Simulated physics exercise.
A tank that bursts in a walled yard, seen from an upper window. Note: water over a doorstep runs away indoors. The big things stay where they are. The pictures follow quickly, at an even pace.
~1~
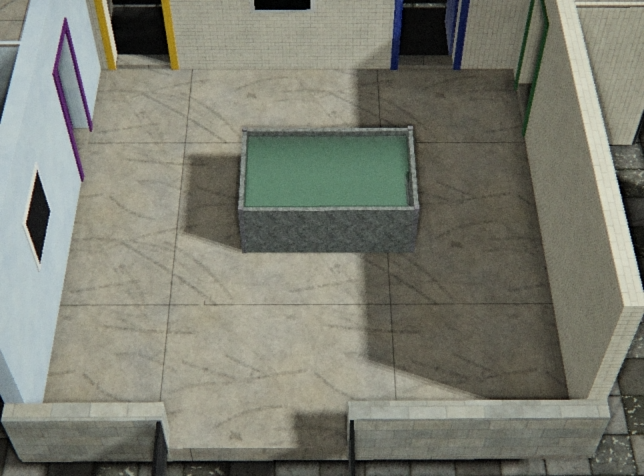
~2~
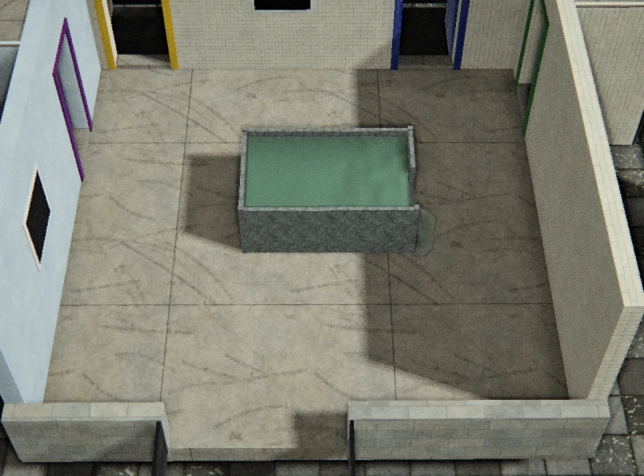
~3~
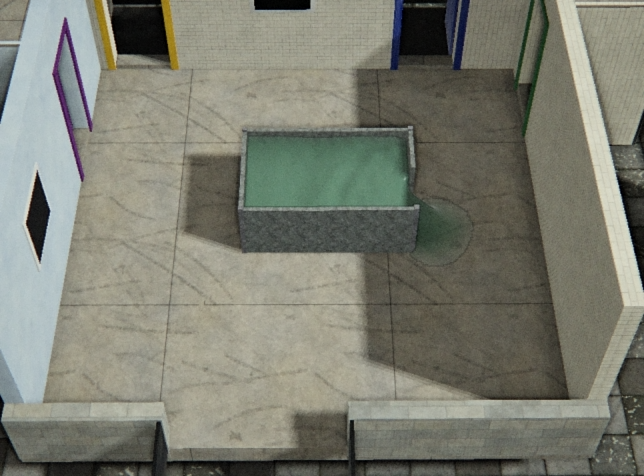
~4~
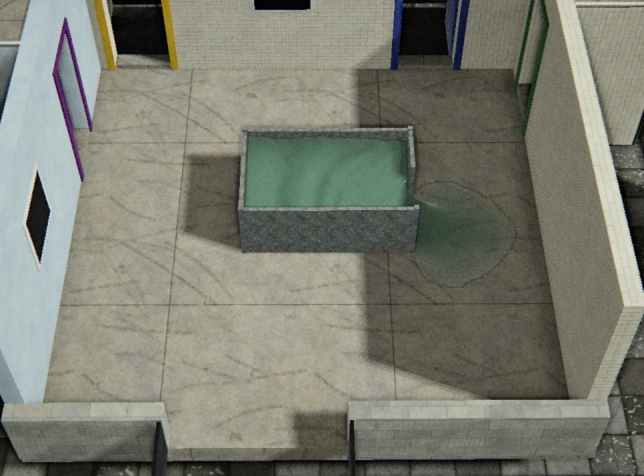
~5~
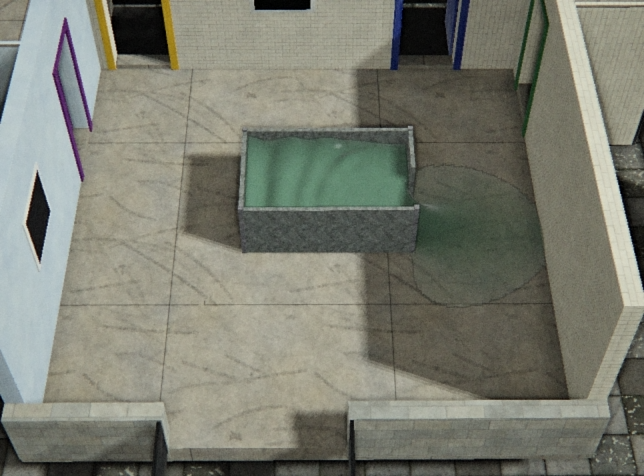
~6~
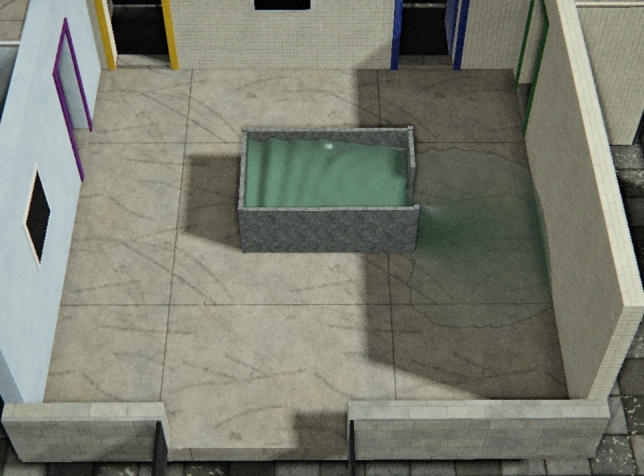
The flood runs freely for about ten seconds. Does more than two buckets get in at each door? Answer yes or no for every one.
Blue door: Yes, green door: No, yellow door: No, purple door: No.
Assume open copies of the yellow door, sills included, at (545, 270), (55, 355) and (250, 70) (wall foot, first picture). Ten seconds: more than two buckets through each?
The first new doorway tops it, the second comes up short, the third comes up short.
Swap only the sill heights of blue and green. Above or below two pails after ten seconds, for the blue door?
The blue one stays within the limit.
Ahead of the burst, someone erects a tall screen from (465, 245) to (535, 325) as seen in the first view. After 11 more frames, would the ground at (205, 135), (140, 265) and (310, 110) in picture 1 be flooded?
Taking the points in order, they are high and dry, high and dry and high and dry.
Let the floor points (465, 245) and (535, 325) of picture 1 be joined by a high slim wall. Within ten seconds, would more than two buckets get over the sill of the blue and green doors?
What follows is that blue overshoots the limit while green remains within bounds.
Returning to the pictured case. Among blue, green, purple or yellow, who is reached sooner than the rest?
First comes the one in green.
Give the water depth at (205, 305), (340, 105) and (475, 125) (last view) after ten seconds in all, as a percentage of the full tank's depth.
I'd put them at close to 4 per cent, then 4 per cent, then 4 per cent.
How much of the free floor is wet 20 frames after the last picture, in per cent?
My estimate is near 45 per cent.
A moment on, water covers 15 % of the floor; the blue door not reached, the green door wet at the sill, nothing in, the yellow door not reached, the purple door not reached.
Next, water covers 20 % of the floor; the blue door wet at the sill, nothing in, the green door wet at the sill, nothing in, the yellow door not reached, the purple door not reached.
Then, water covers 45 % of the floor; the blue door over two buckets in, the green door wet at the sill, nothing in, the yellow door not reached, the purple door not reached.
Later, water covers 90 % of the floor; the blue door over two buckets in, the green door wet at the sill, nothing in, the yellow door wet at the sill, nothing in, the purple door not reached.
In the end, water covers 100 % of the floor; the blue door over two buckets in, the green door wet at the sill, nothing in, the yellow door wet at the sill, nothing in, the purple door under two buckets in.
